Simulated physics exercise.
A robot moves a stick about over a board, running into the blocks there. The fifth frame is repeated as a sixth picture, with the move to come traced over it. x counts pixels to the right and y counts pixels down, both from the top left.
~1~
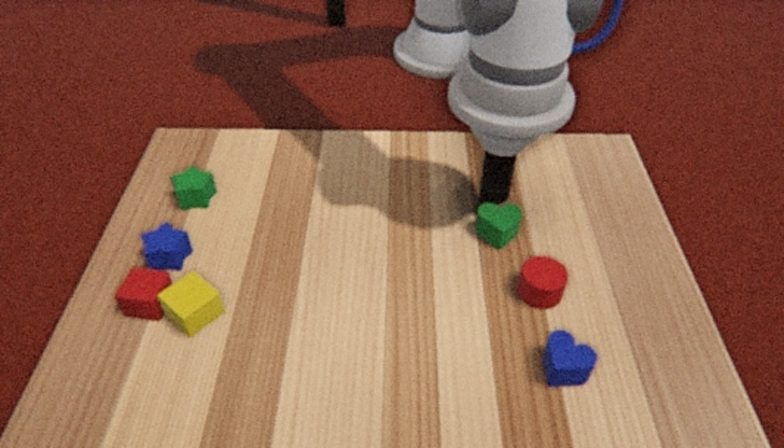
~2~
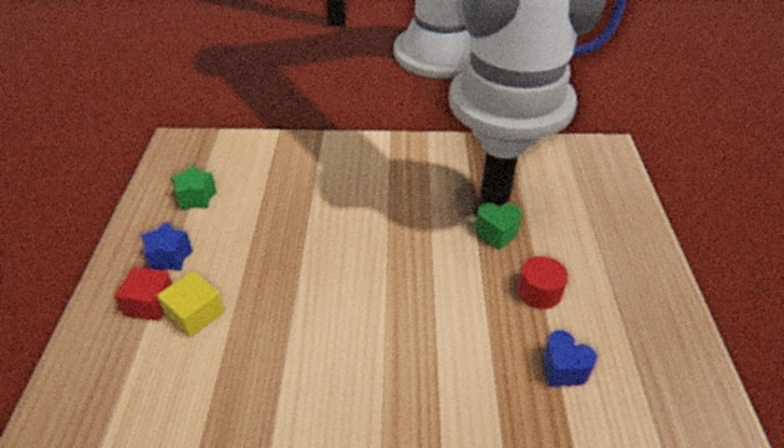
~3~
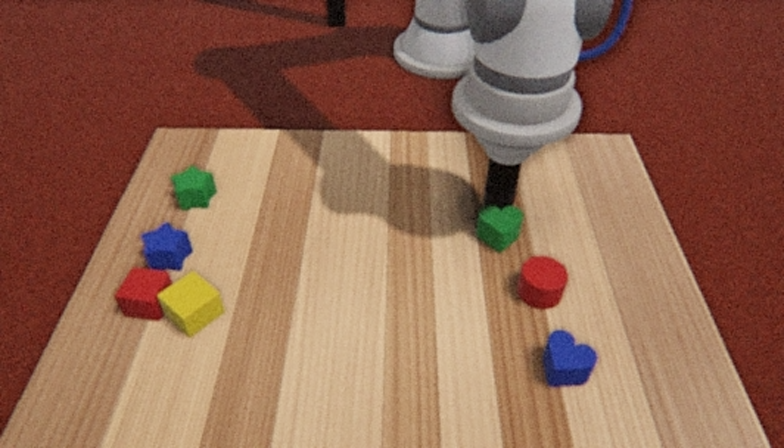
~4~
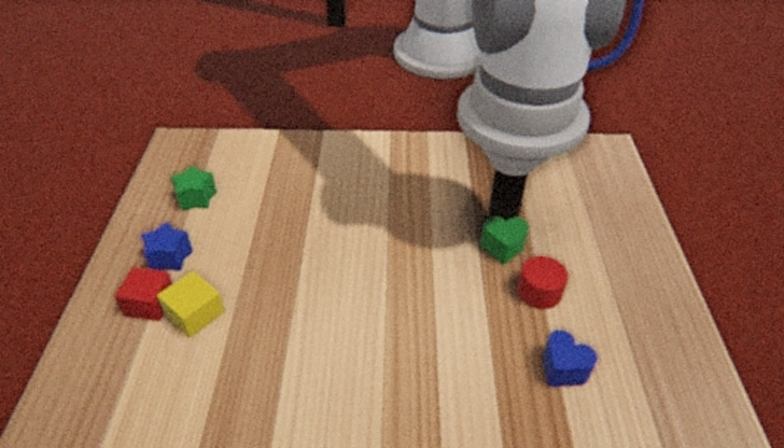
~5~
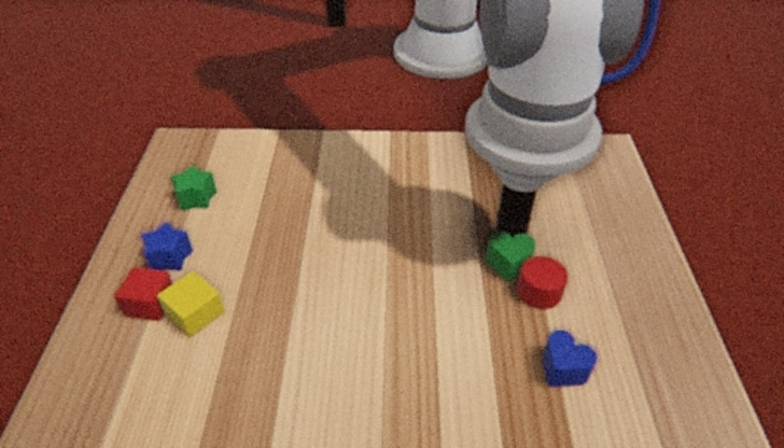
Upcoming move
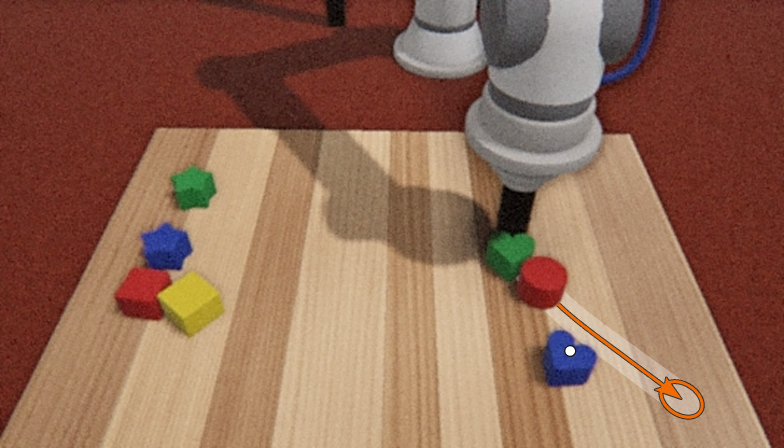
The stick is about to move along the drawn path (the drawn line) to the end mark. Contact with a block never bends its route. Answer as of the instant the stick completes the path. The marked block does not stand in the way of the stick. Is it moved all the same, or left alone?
At the moment the path ends, the marked block no longer stands where it did.
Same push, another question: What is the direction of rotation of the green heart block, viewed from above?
From above, the green heart block will be seen to turn clockwise.
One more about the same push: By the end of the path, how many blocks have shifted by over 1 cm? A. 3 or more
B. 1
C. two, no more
A (3 or more)
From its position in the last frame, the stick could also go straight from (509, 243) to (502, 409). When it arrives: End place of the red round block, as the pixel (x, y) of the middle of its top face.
In the picture, that point is around (559, 295).
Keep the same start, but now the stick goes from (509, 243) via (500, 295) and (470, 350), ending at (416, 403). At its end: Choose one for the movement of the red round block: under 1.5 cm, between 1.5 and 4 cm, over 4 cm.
It goes a little way, 1.5 to 4 cm.
The drawn path runs from (509, 243) through (547, 293) and (607, 344) to (681, 399); the dot is on the blue heart block.
What follows on the original path. One third of the way, stick at (552, 282); green heart block at (516, 274), turned 65° clockwise; red round block at (560, 307).
Two thirds of the way, stick at (614, 332); green heart block at (516, 274), turned 65° clockwise; red round block at (574, 337); blue heart block at (568, 373), turned 30° anticlockwise.
At the end, stick at (690, 387); green heart block at (516, 274), turned 65° clockwise; red round block at (574, 337); blue heart block at (568, 373), turned 30° anticlockwise.
